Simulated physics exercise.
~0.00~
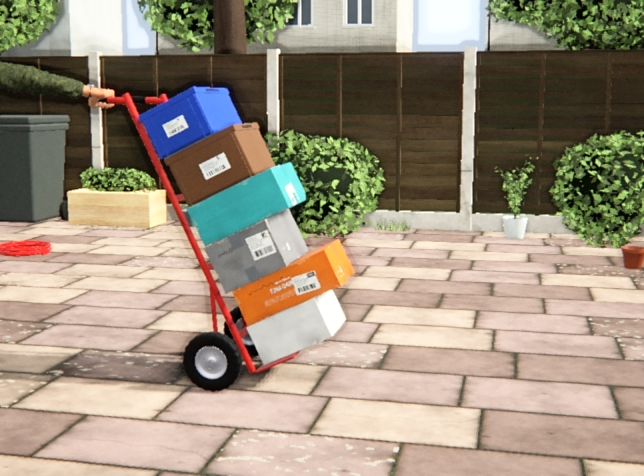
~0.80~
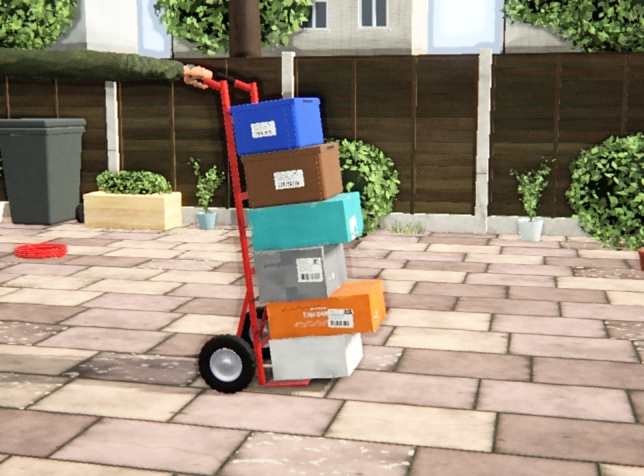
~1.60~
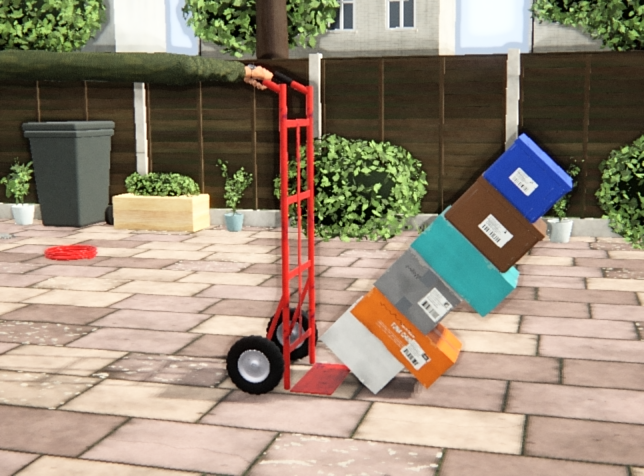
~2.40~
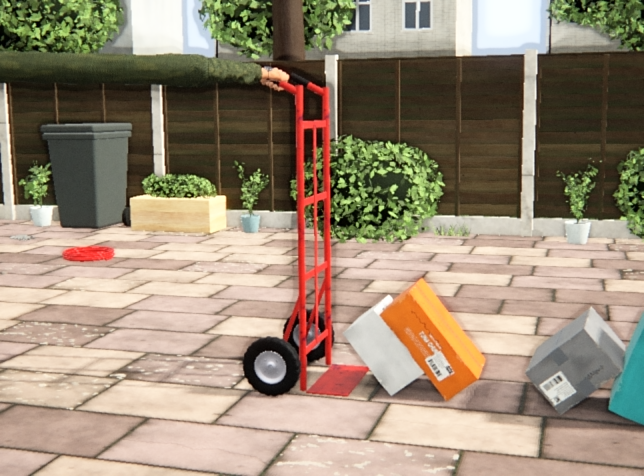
Red hand truck swinging upright on a patio, its stacked boxes toppling right and scattering, with white and orange ones leaning nearest.
